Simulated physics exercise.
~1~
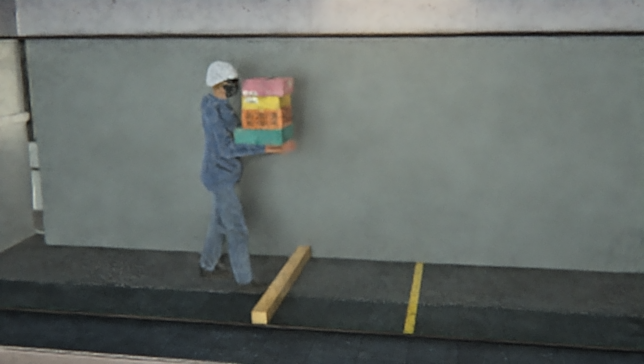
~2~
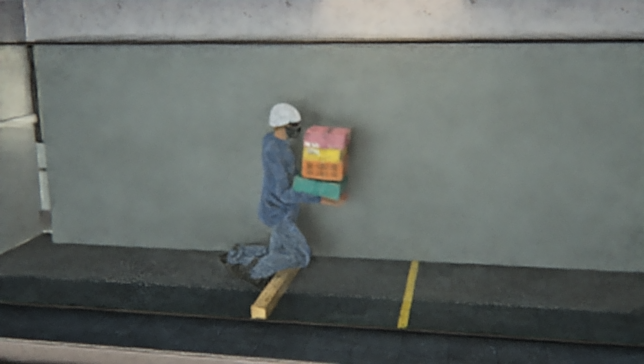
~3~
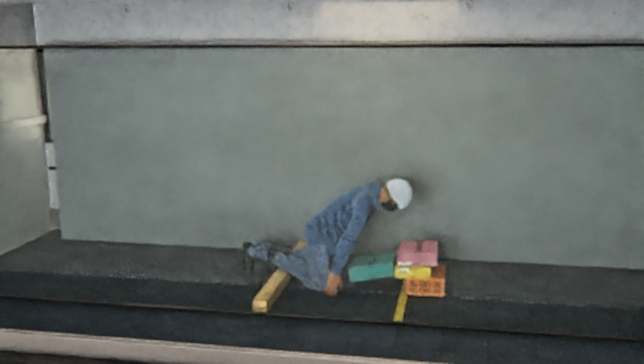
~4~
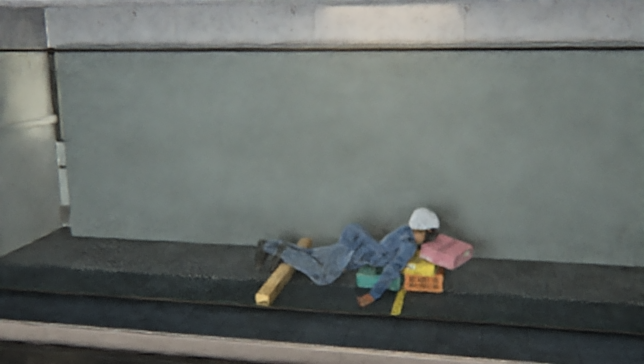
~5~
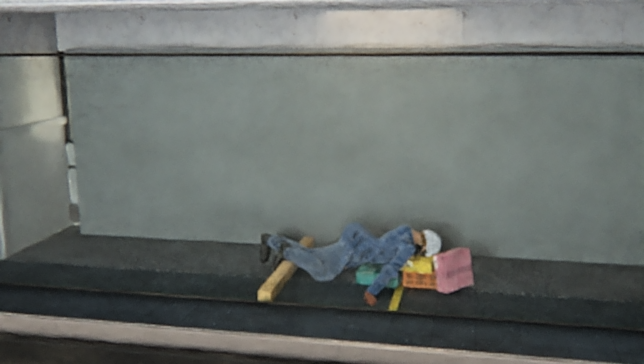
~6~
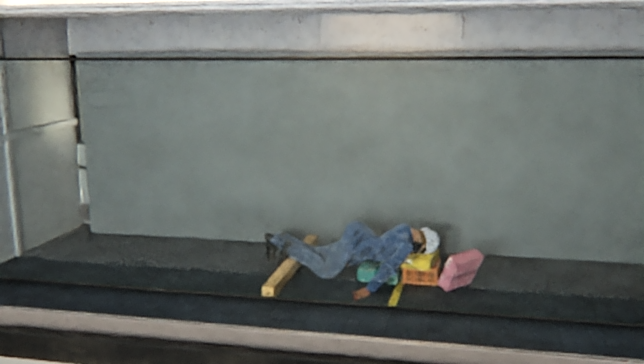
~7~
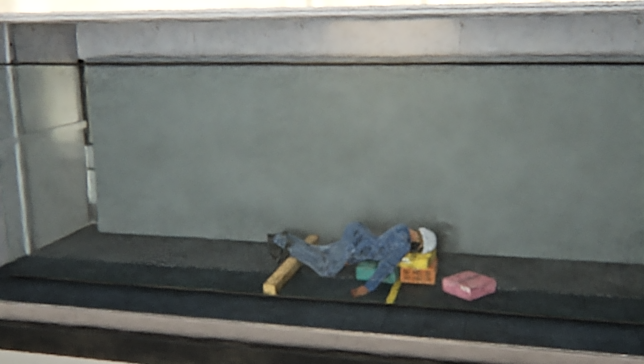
At the start, a worker in a white helmet and blue clothes walks right, carrying a stack of pink, yellow, orange and teal boxes toward a low wooden beam. The person trips at the beam and drops to the knees, still holding the stack. Then the body pitches forward and the boxes spill around the yellow line. The worker collapses face down onto them, while the pink box tips over and tumbles farther right. Finally, the person lies still, head on the yellow and orange boxes past the line, the teal one short of it and the pink one farthest right.
